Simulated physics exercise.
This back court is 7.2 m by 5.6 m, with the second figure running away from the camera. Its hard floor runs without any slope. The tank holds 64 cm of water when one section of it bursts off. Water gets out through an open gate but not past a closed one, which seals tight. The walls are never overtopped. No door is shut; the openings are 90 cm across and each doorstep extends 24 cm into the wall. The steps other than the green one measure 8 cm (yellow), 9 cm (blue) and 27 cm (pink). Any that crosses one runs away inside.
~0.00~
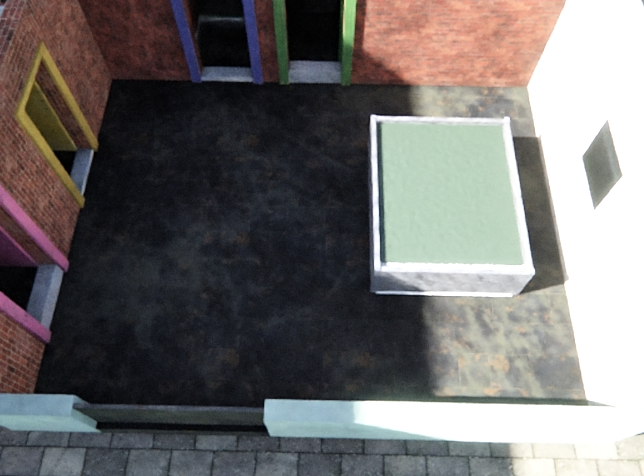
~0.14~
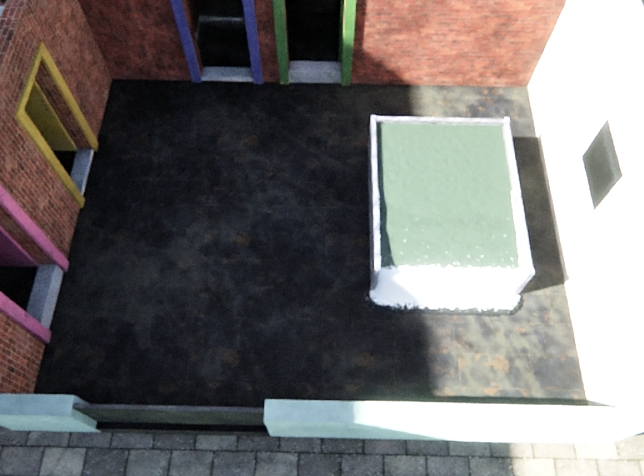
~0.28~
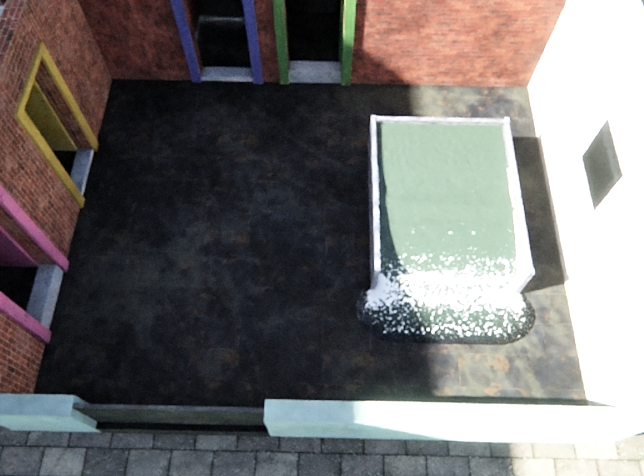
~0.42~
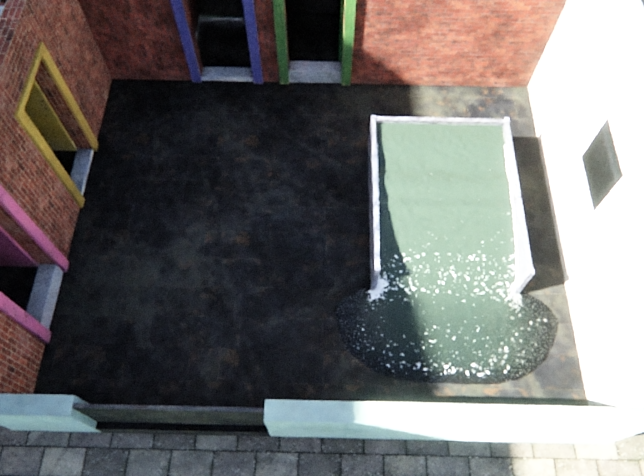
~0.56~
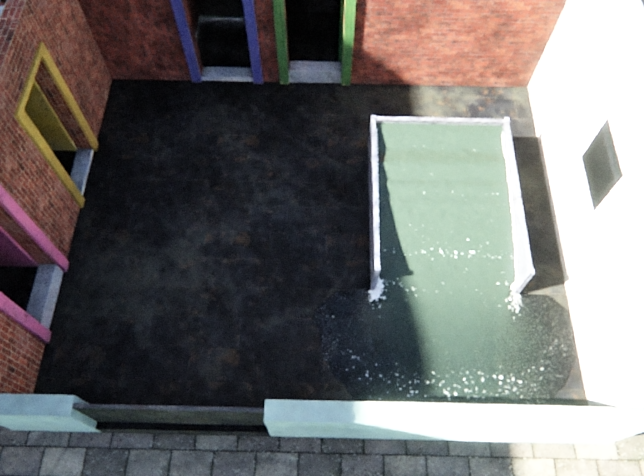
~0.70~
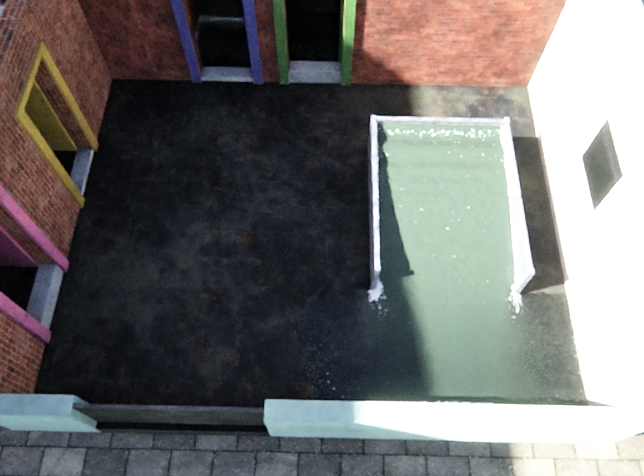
Brick-walled courtyard with coloured open doorways, a tank of green water losing its near side and water pouring across the dark floor.
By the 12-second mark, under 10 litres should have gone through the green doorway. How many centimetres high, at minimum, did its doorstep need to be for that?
It needed to be about 9.5 cm high.
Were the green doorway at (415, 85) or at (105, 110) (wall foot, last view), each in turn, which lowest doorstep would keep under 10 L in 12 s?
6.5 and 15 cm.
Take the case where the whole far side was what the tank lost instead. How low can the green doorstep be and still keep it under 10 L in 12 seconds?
The answer is some 16 cm.
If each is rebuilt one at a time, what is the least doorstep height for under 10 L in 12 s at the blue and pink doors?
Roughly 9.0 cm for the blue door and roughly 17 cm for the pink door.
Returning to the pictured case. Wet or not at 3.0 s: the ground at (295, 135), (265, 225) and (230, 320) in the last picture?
Listed order - unwetted, unwetted, soaked through.
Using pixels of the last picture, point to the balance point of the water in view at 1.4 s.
My guess is close to (438, 272).
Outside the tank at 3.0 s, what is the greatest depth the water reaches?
Close to 38 centimetres.
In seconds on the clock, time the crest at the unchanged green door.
8.0 s.
After 1.4 s water covers 20 % of the floor, deepest (50 cm) near (578, 420); it has not reached the green door.
After 3.0 s water covers 45 % of the floor, deepest (38 cm) near (578, 420); it has not reached the green door.
After 12.0 s water covers 100 % of the floor, deepest (14 cm) near (297, 413); 7 cm at the green door, 0 litres in over its 27 cm doorstep.
At the green door as built, the water arrived by 5.0 s and peaked near 13 cm at 8.2 s.
With a doorstep of 8.5 cm, 16 litres would have come in within the 12 s; with 11.5 cm, 3 litres. So under 10 litres takes about 9.5 cm.
